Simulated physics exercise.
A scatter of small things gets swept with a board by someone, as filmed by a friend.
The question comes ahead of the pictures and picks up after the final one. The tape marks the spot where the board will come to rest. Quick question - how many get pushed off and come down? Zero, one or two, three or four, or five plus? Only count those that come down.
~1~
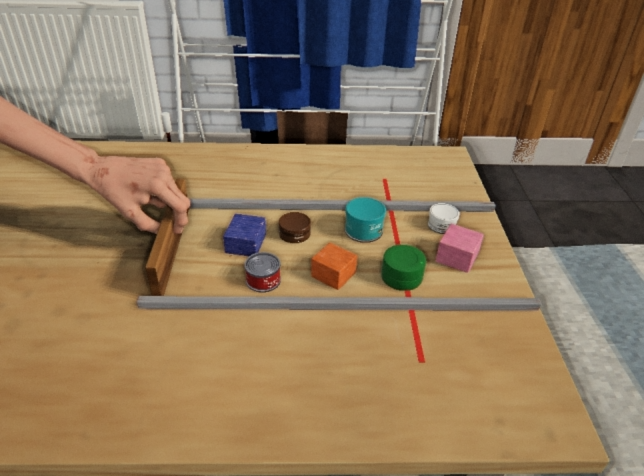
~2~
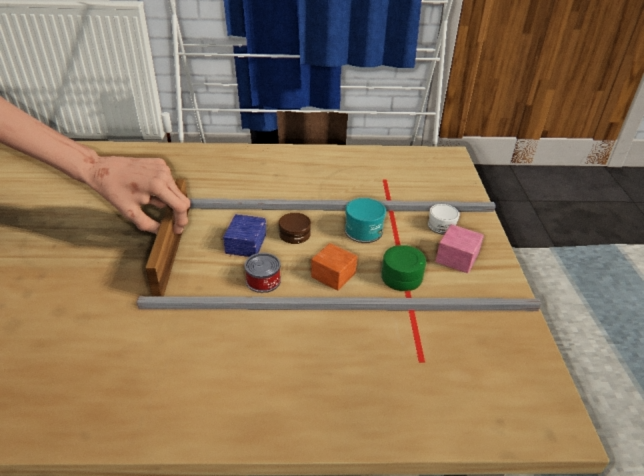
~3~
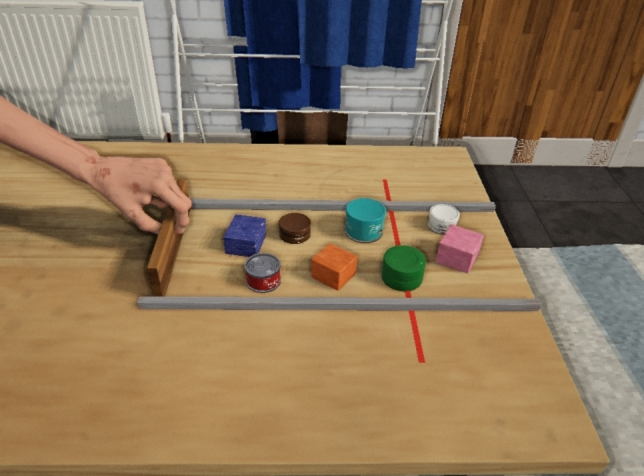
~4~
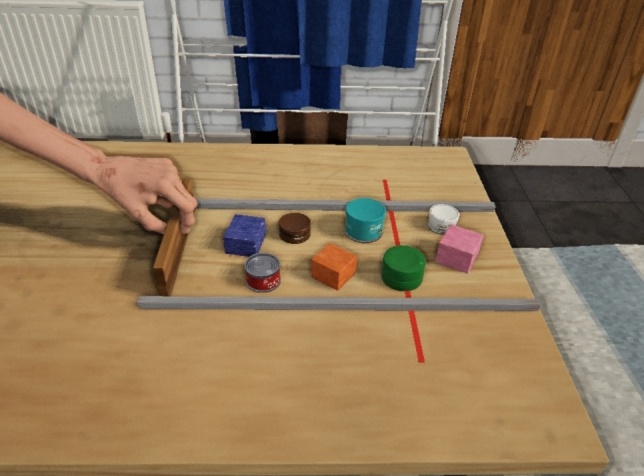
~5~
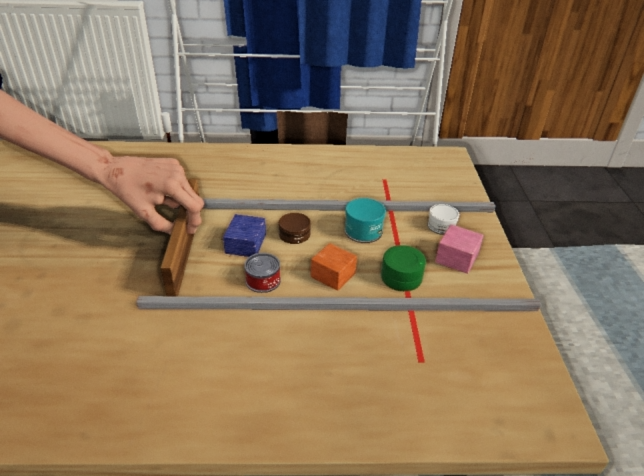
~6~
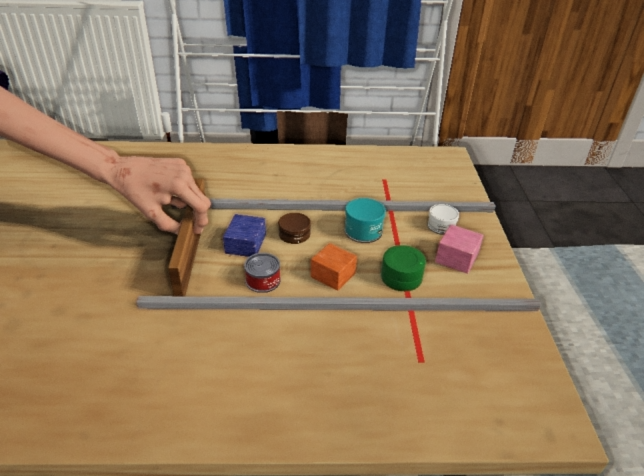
The pieces that drop number zero in all.
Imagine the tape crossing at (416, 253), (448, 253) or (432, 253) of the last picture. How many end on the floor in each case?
Taken one after another, the numbers are 1, 2 and 1.
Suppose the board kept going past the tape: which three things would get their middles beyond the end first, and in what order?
You'd get the white tin first, then the turquoise pot, and the pink block after that.
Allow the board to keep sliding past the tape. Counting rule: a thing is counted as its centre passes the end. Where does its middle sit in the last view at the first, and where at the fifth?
(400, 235), then (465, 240).
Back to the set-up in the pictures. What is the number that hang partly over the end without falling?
Counting them gives 1.
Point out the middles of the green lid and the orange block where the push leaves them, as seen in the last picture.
Final centres, in order: Near (463, 280), near (439, 258).
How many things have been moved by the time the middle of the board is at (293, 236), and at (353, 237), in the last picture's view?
By the first moment it's 5, by the second it's 7.
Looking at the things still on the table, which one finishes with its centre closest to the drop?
That would be the white tin.
A little later, none off yet; pink block at rest near (459, 248); white tin at rest near (443, 219); green lid at rest near (403, 268).
Next, none off yet; pink block at rest near (459, 248); white tin at rest near (443, 219); green lid moving near (412, 269).
When it is over, the number that fall off is zero.
